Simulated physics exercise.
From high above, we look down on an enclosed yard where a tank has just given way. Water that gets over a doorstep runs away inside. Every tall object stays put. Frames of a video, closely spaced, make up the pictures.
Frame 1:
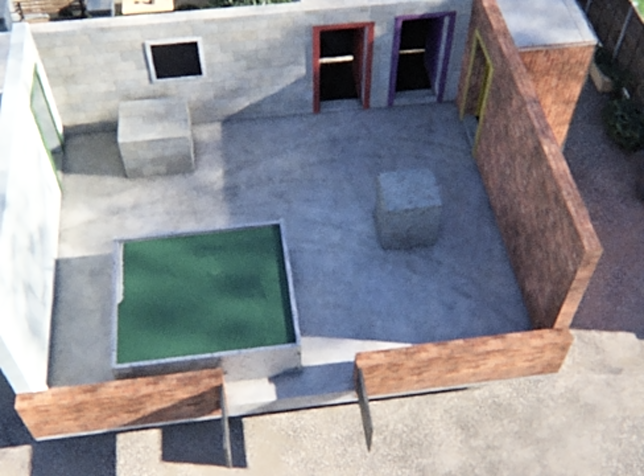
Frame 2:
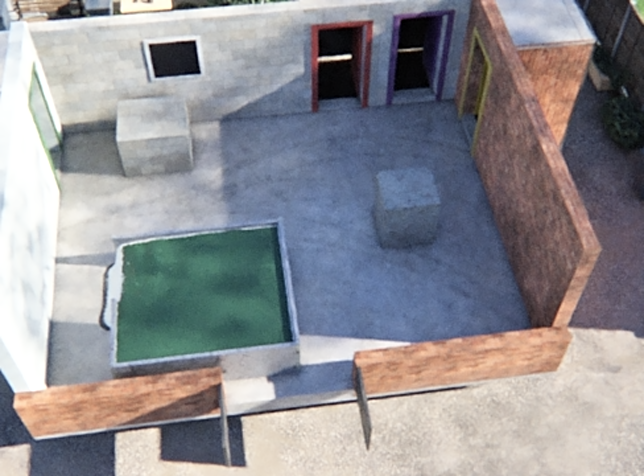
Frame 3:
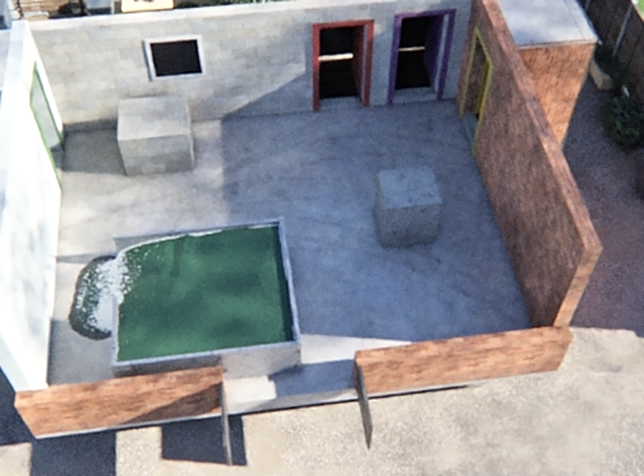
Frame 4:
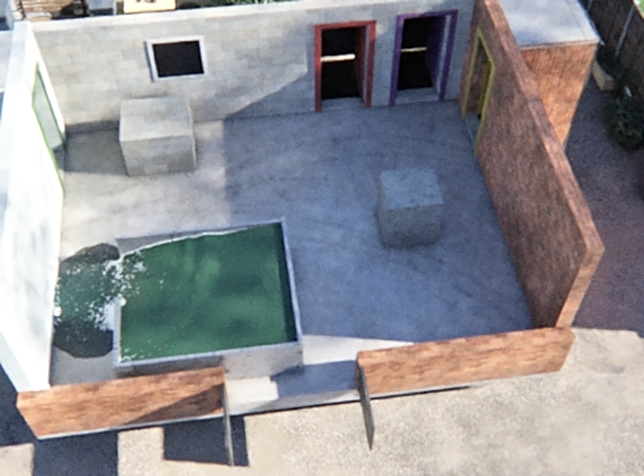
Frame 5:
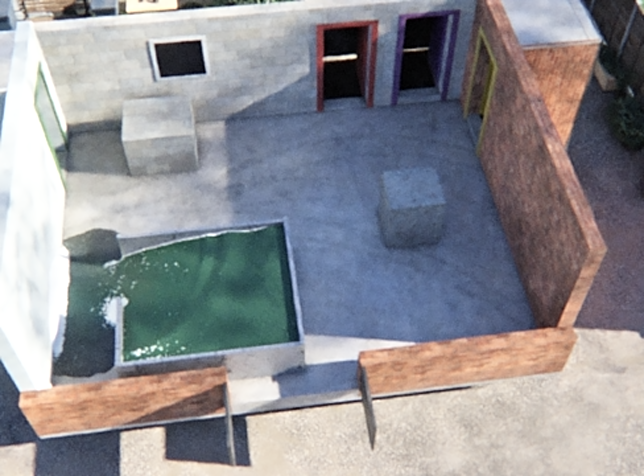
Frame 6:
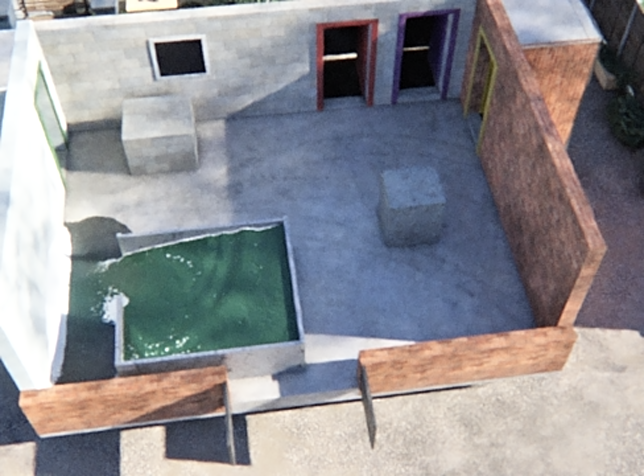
Green water burst from the left side of a square tank in a walled yard, foaming as it poured onto the concrete, then spread to the white wall and along it in both directions.
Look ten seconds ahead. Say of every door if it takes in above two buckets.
The purple door doesn't overshoot the mark there, the red door doesn't overshoot the mark there, the green door overshoots the mark there, the yellow door doesn't overshoot the mark there.
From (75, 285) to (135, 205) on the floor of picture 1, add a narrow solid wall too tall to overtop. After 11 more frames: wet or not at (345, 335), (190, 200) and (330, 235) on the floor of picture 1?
In order: Untouched, soaked, untouched.
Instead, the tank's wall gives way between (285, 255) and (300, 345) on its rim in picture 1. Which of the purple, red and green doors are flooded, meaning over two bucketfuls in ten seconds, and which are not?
Lab note - purple door: Above the mark; red door: Above the mark; green door: Short of the mark.
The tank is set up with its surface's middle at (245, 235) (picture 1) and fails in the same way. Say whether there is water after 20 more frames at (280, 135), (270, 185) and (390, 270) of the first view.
Spot one is touched, spot two is not touched, spot three is not touched.
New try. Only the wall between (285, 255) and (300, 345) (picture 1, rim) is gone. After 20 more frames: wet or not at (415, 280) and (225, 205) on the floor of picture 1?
In the order asked: The first spot is swamped and the second is untouched.
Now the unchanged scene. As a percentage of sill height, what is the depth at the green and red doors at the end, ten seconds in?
250 and 30 %, in that order.
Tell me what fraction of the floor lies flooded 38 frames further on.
That's roughly 75 per cent.
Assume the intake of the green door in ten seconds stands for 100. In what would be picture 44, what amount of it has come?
Some 50 in a hundred.
A moment on, water covers 15 % of the floor; the purple door not reached, the red door not reached, the green door wet at the sill, nothing in, the yellow door not reached.
Next, water covers 25 % of the floor; the purple door not reached, the red door not reached, the green door wet at the sill, nothing in, the yellow door not reached.
Then, water covers 45 % of the floor; the purple door not reached, the red door wet at the sill, nothing in, the green door under two buckets in, the yellow door not reached.
Later, water covers 75 % of the floor; the purple door wet at the sill, nothing in, the red door wet at the sill, nothing in, the green door far over two buckets in, the yellow door wet at the sill, nothing in.
In the end, water covers 95 % of the floor; the purple door wet at the sill, nothing in, the red door wet at the sill, nothing in, the green door far over two buckets in, the yellow door wet at the sill, nothing in.
